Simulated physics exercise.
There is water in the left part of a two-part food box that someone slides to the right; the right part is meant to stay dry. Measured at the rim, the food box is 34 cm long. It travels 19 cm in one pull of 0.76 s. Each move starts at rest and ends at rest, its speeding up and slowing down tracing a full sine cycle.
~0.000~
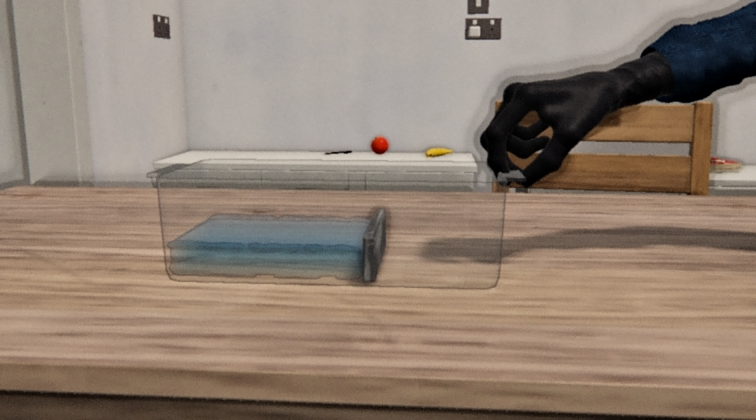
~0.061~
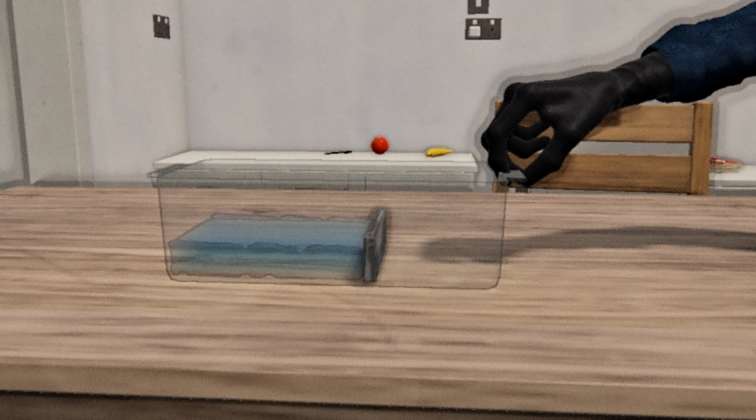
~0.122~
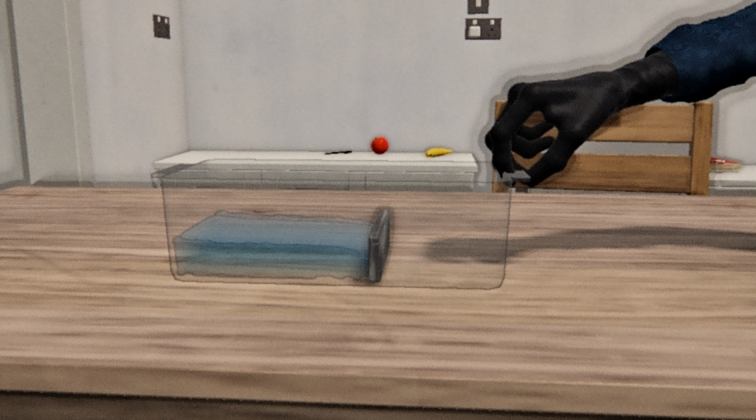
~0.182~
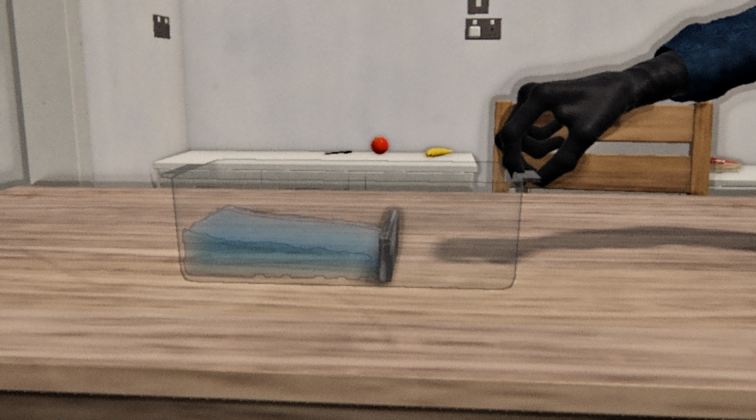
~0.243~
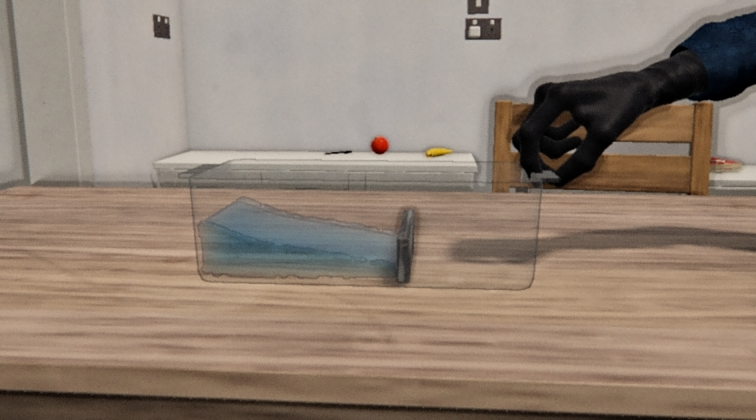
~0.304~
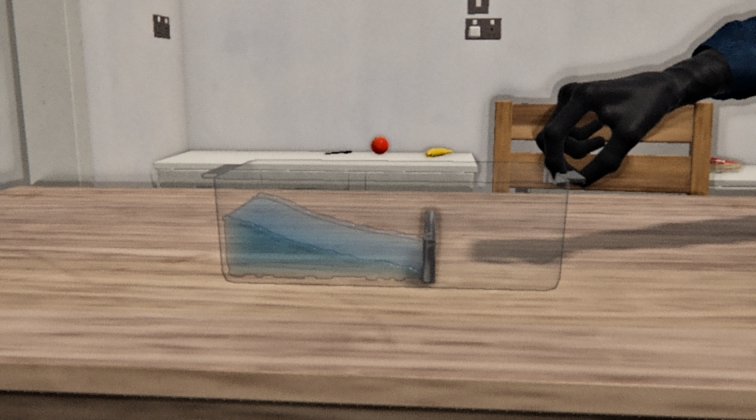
We see a black-gloved hand pull a clear, divided food box to the right across a wooden table, slowly at first, while the blue water in its left part rises against the left wall and slopes down toward the divider.
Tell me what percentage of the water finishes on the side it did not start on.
I would say 29 per cent.
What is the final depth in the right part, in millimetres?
Some 18 mm deep.
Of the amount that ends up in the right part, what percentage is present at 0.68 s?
I'd say something like 60 per cent at that point.
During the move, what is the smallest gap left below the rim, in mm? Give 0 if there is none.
5 mm.
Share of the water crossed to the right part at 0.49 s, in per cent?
Roughly 0 percent.
After 0.49 s it has gone 15 cm; 0 per cent is on the right side and 0 is out of the food box.
After 0.68 s it has gone 19 cm; 17 per cent is on the right side and 0 is out of the food box.
After 0.86 s it has gone 19 cm; 28 per cent is on the right side and 0 is out of the food box.
After 1.05 s it has gone 19 cm; 27 per cent is on the right side and 0 is out of the food box.
In the end 29 per cent is on the right side and 0 is out of the food box.
